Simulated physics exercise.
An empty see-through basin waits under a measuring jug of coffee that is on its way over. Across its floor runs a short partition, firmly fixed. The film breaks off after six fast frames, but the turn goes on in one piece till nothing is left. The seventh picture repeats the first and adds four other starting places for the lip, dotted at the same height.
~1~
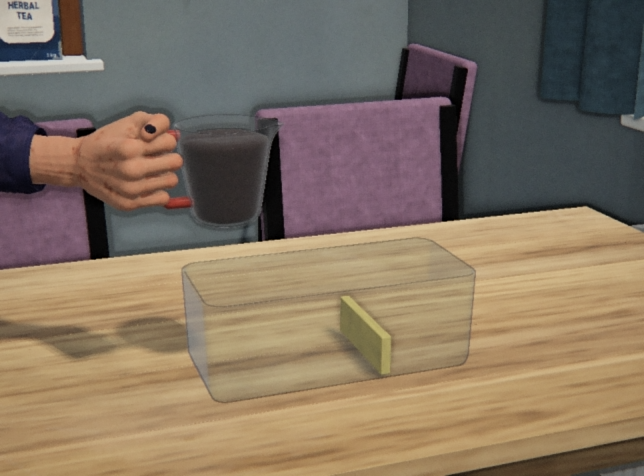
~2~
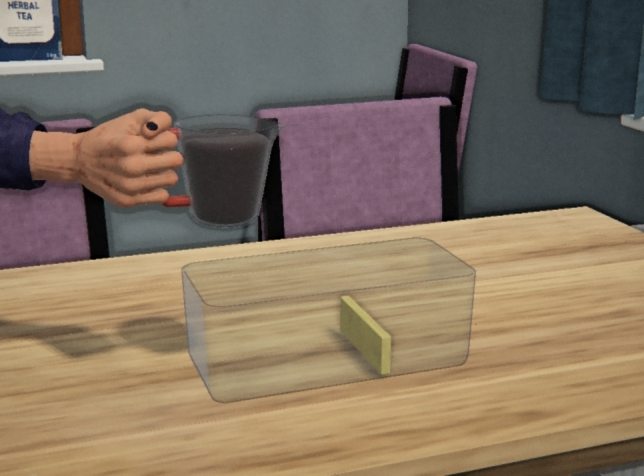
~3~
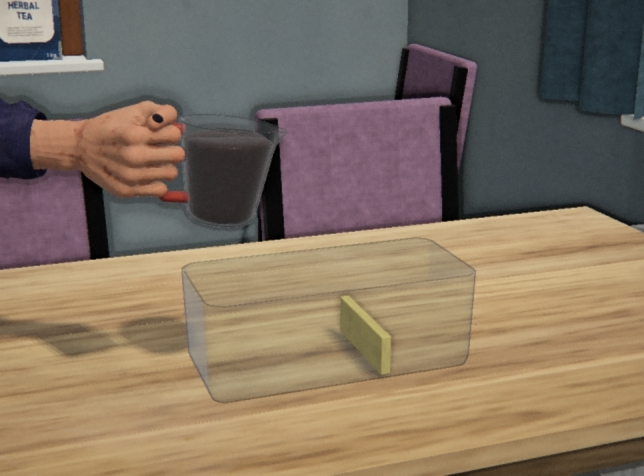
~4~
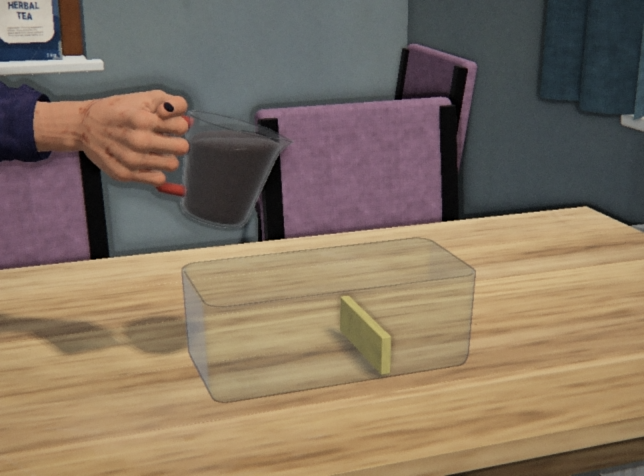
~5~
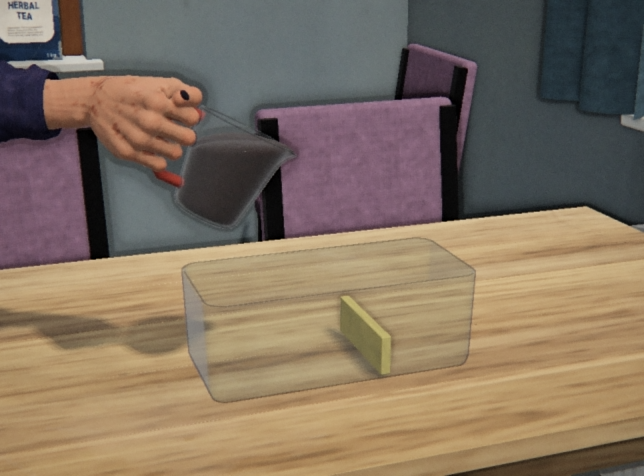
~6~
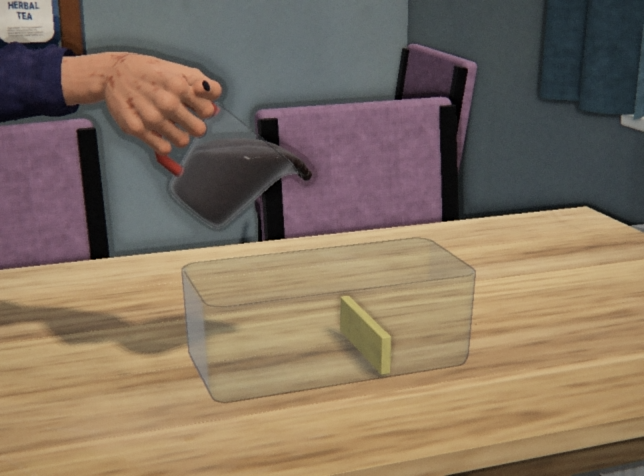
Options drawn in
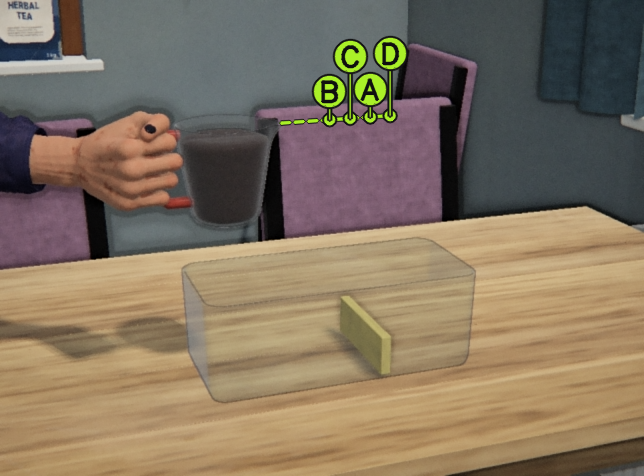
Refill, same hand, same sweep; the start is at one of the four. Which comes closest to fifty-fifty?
The best dot is B.
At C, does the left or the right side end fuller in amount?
More ends on the right.
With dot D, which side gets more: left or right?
The right one.
On the marked copy, A at (370, 117); B at (329, 119); C at (350, 118); D at (390, 115).
If A is chosen, about 19 % ends left of the wall and 78 % right of it; 3 % is lost outside.
If B is chosen, about 50 % ends left of the wall and 48 % right of it.
If C is chosen, about 21 % ends left of the wall and 77 % right of it.
If D is chosen, about 17 % ends left of the wall and 81 % right of it.
